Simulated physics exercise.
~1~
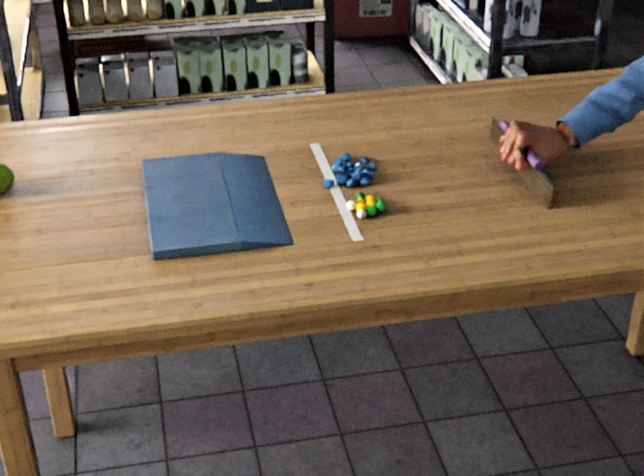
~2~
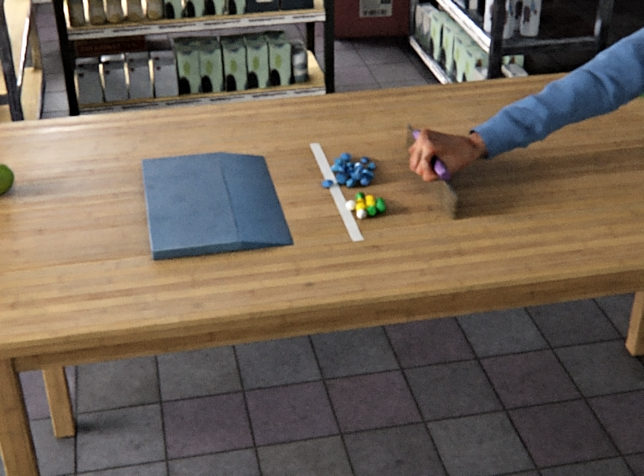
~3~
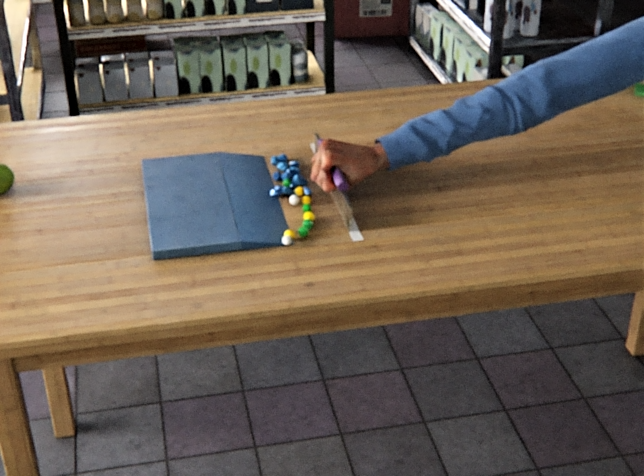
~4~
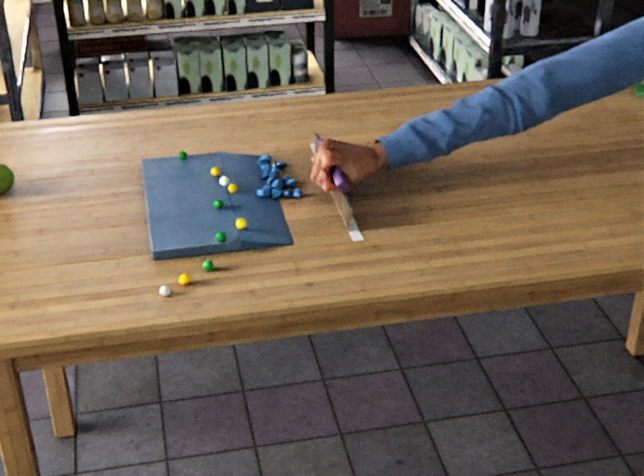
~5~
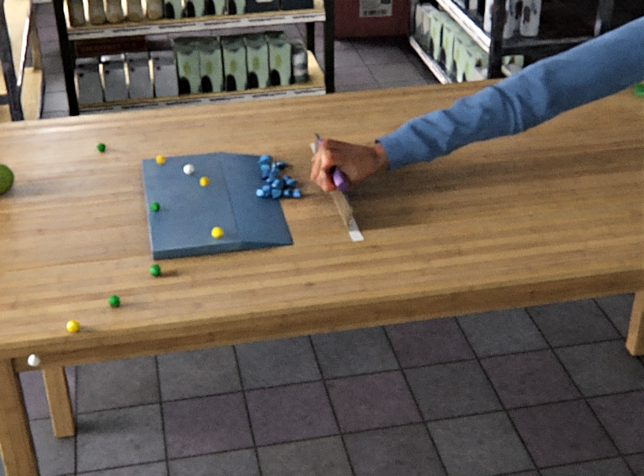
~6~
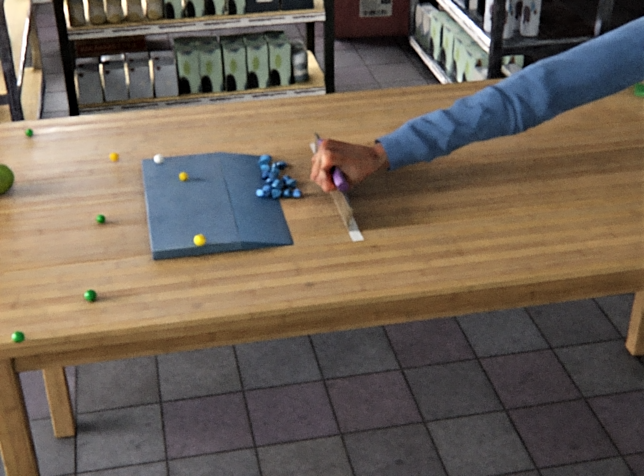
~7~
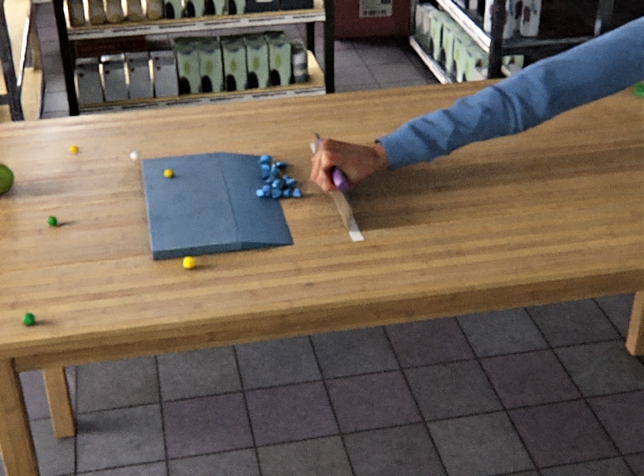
The video shows a hand sliding a scraper left across a wooden table, pushing two small piles towards a low blue ramp and stopping at white tape. The multicoloured balls roll over the top and scatter beyond, while the blue pieces stay bunched around the ramp's near edge.
